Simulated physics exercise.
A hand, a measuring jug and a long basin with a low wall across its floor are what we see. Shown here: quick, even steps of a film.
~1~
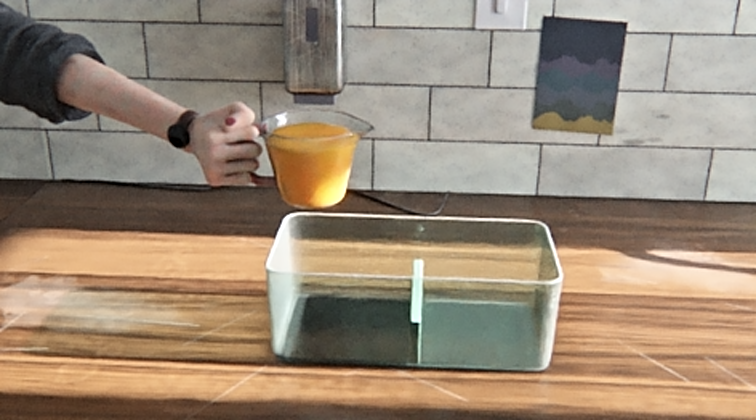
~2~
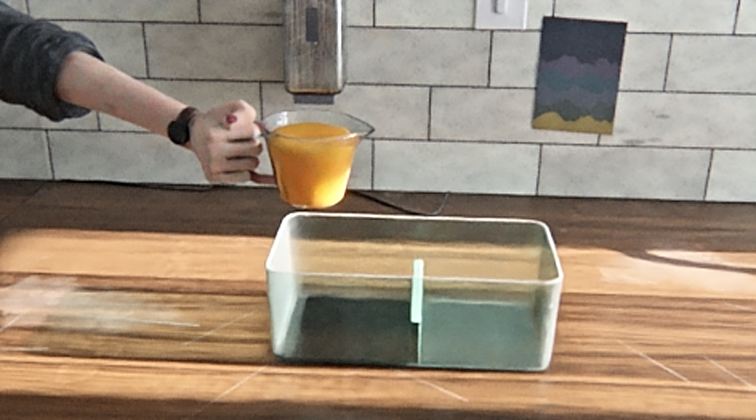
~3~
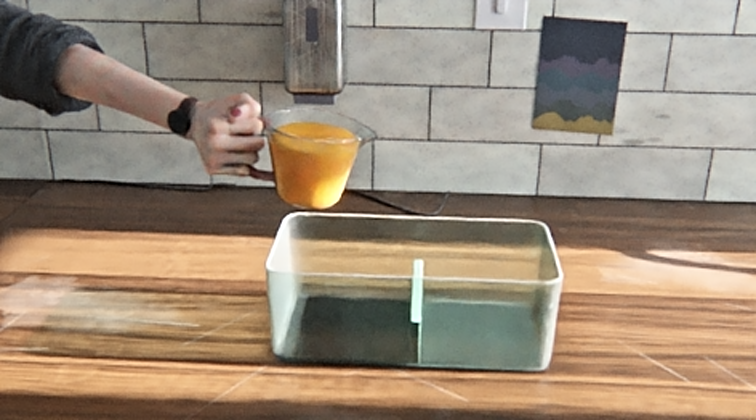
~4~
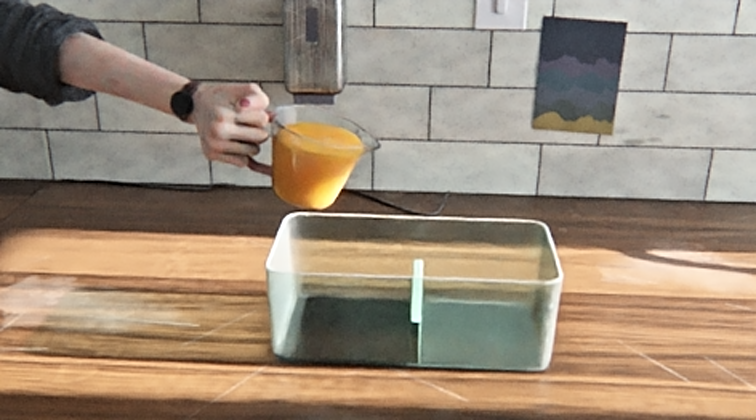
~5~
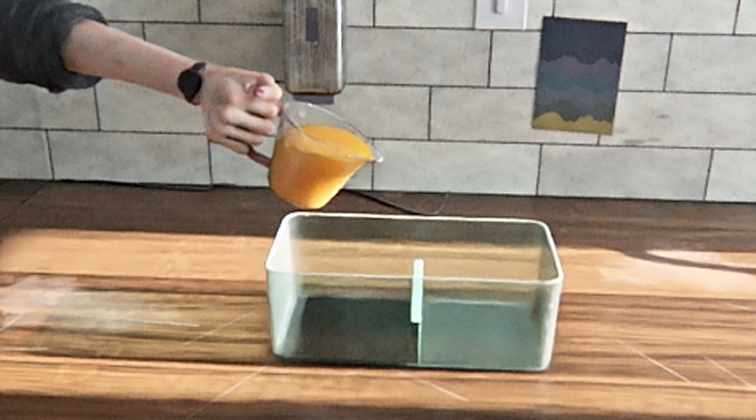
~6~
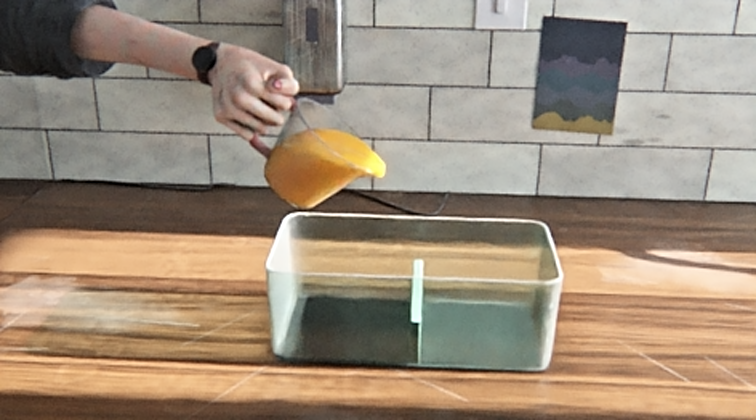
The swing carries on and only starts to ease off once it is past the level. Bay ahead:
Once still, the left segment will hold the most.
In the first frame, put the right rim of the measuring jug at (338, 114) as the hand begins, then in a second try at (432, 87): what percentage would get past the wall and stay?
First place gives some 5 %, second place some 85 %.
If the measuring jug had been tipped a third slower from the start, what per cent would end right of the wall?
Around 20 per cent ends up there.
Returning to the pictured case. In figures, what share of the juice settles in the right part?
Roughly 15 percent of it.
A moment on, the tilt is 114° and 19 per cent is still to pour, 55 is left of the wall and 9 right of it.
Next, the tilt is 119° and 0 per cent is still to pour, 87 is left of the wall and 10 right of it.
Then the tilt is 119° and 0 per cent is still to pour, 85 is left of the wall and 13 right of it.
Later the tilt is 119° and 0 per cent is still to pour, 86 is left of the wall and 13 right of it.
Finally, 86 per cent lies left of the wall, 13 right of it and 1 outside.
